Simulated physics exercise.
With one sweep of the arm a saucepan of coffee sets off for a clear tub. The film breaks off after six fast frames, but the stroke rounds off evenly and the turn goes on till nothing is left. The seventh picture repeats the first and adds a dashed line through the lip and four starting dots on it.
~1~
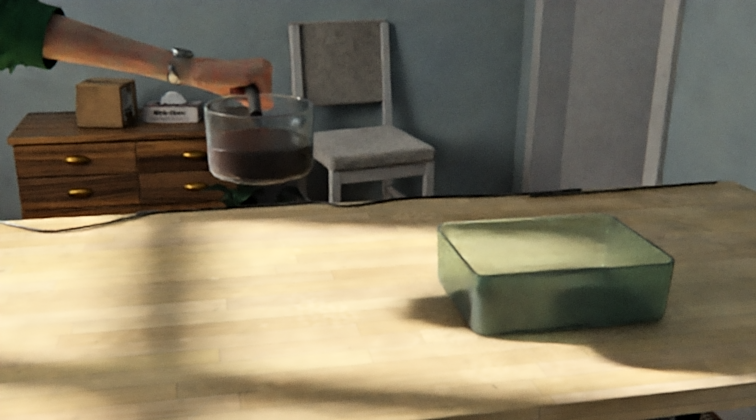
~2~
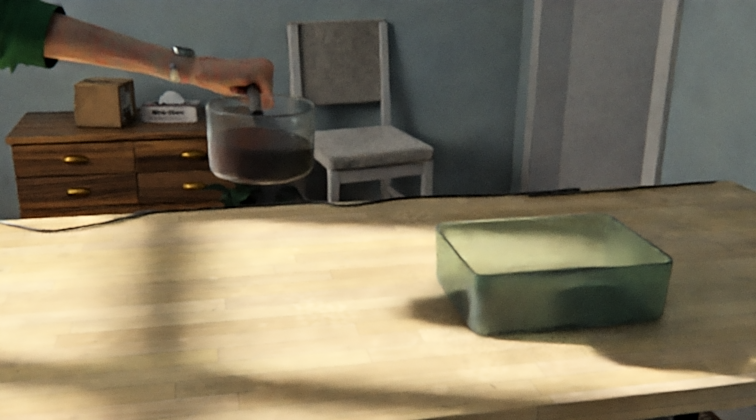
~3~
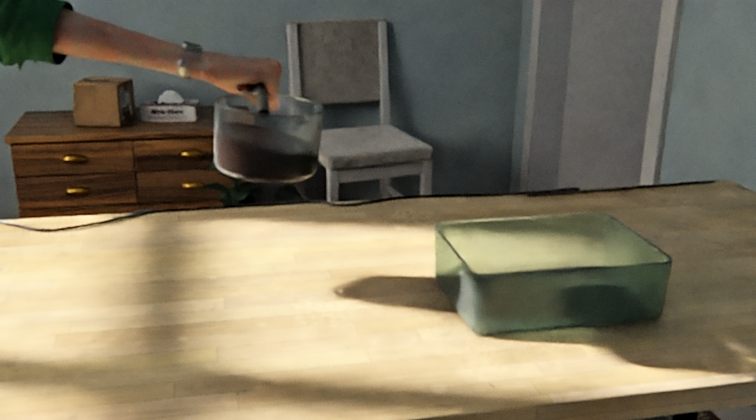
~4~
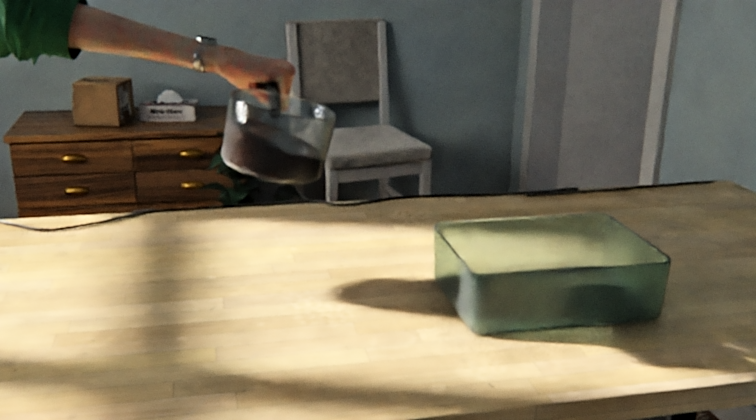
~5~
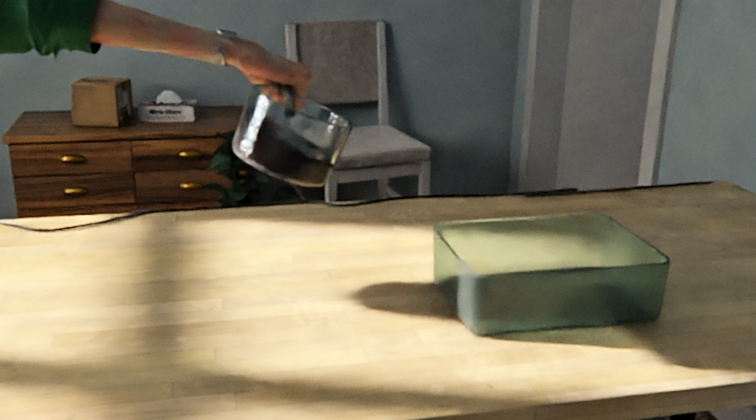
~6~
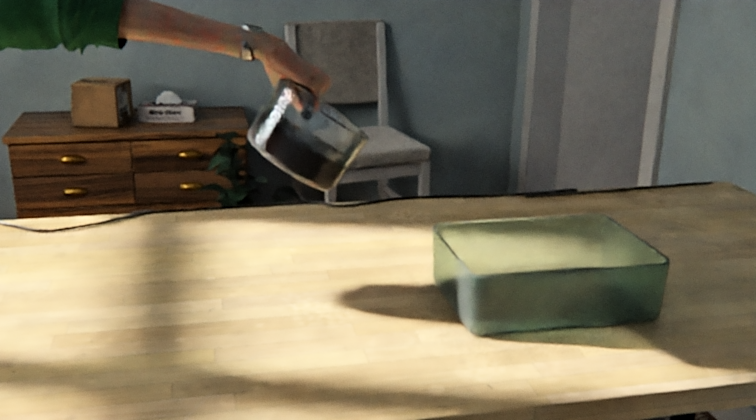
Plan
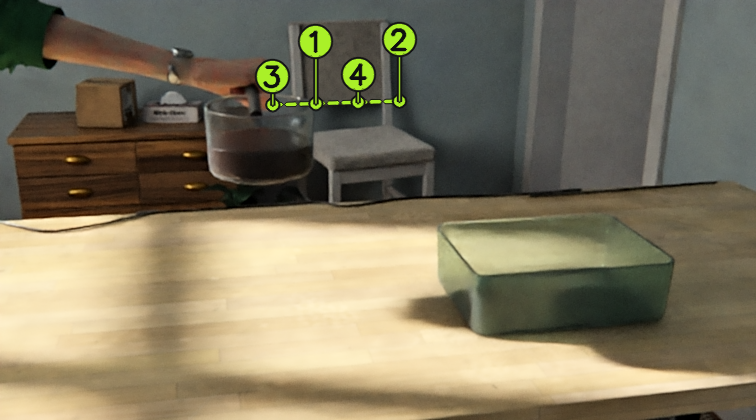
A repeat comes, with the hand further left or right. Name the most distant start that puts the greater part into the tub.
3 will do.
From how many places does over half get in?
All four.
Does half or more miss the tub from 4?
No, not at all.
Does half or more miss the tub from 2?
No, that is safe.
On the marked copy, 1 at (315, 103); 2 at (399, 101); 3 at (272, 104); 4 at (358, 102).
For place 1, about 74 % lands in the tub, 8 % falls short and 18 % goes beside or beyond.
For place 2, about 76 % lands in the tub, 8 % falls short and 16 % goes beside or beyond.
For place 3, about 64 % lands in the tub, 22 % falls short and 13 % goes beside or beyond.
For place 4, about 70 % lands in the tub, 5 % falls short and 25 % goes beside or beyond.
